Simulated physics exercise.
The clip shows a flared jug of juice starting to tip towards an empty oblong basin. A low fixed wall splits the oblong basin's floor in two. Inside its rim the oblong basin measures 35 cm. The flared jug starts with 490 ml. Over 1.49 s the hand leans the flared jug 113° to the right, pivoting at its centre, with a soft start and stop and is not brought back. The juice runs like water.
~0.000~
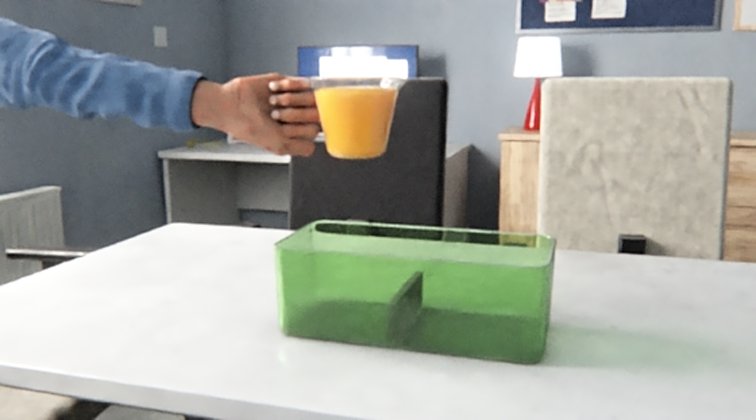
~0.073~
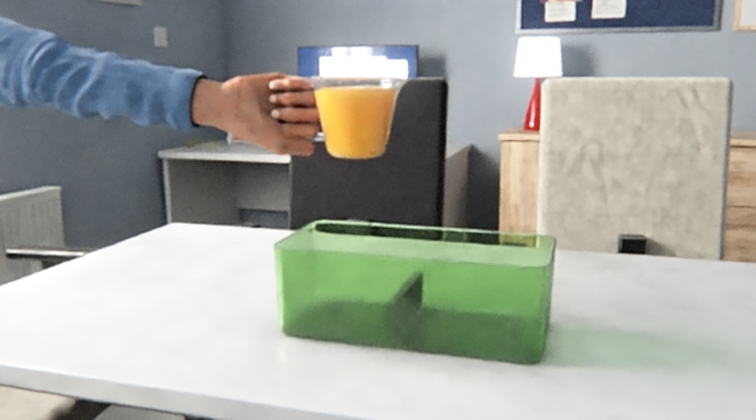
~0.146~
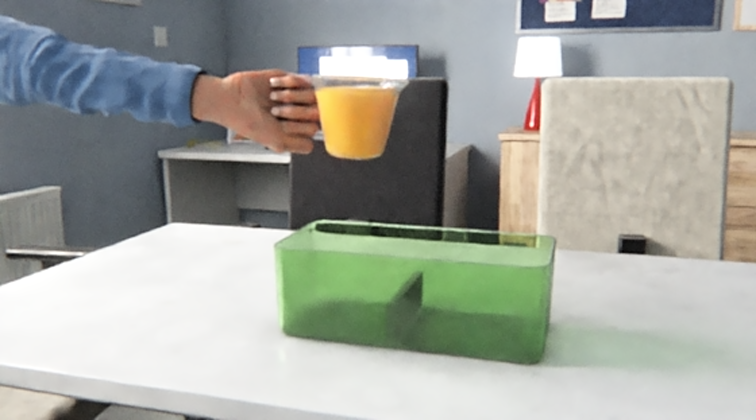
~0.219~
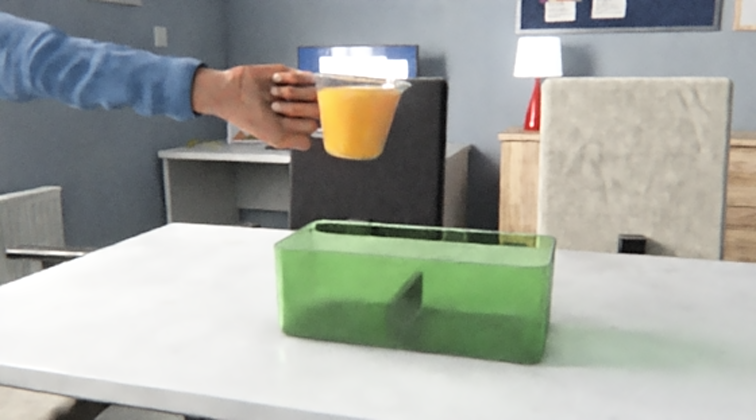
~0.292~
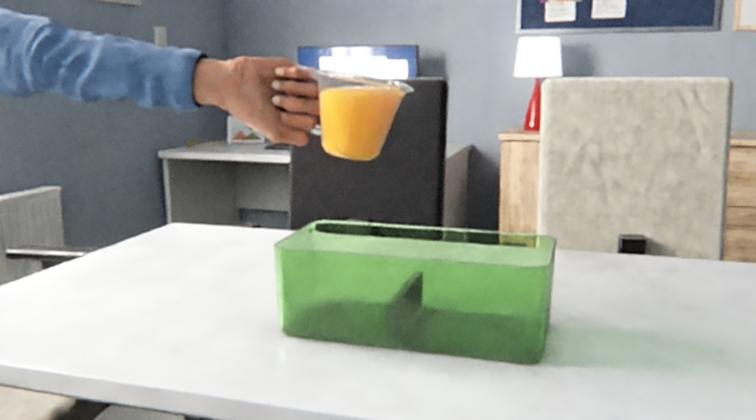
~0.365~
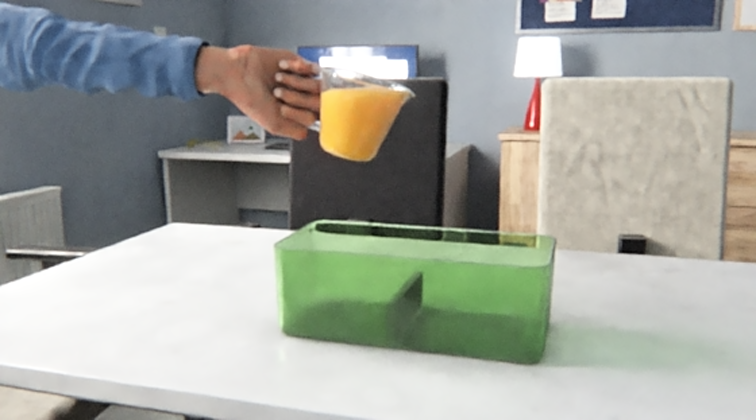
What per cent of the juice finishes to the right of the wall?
Roughly 94 per cent is past the wall.
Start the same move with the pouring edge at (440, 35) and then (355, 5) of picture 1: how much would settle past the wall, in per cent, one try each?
First 95, then 75 per cent.
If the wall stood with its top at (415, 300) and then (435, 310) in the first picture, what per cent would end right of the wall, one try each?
In turn about 90 and 80 per cent.
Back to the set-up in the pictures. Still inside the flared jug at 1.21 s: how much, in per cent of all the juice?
About 5 per cent.
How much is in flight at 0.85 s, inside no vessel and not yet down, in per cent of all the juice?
Near 24 in a hundred.
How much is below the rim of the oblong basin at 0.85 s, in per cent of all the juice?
Near 18 in a hundred.
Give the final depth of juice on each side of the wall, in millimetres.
Left about 0 mm, right about 18 mm.
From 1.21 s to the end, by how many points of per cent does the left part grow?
Near 2 in a hundred.
After 0.85 s the tilt is 69° and 58 per cent is still to pour, 0 is left of the wall and 18 right of it.
After 1.21 s the tilt is 103° and 5 per cent is still to pour, 2 is left of the wall and 82 right of it.
After 1.58 s the tilt is 113° and 0 per cent is still to pour, 4 is left of the wall and 94 right of it.
After 1.99 s the tilt is 113° and 0 per cent is still to pour, 4 is left of the wall and 94 right of it.
In the end 4 per cent lies left of the wall, 94 right of it and 2 outside.
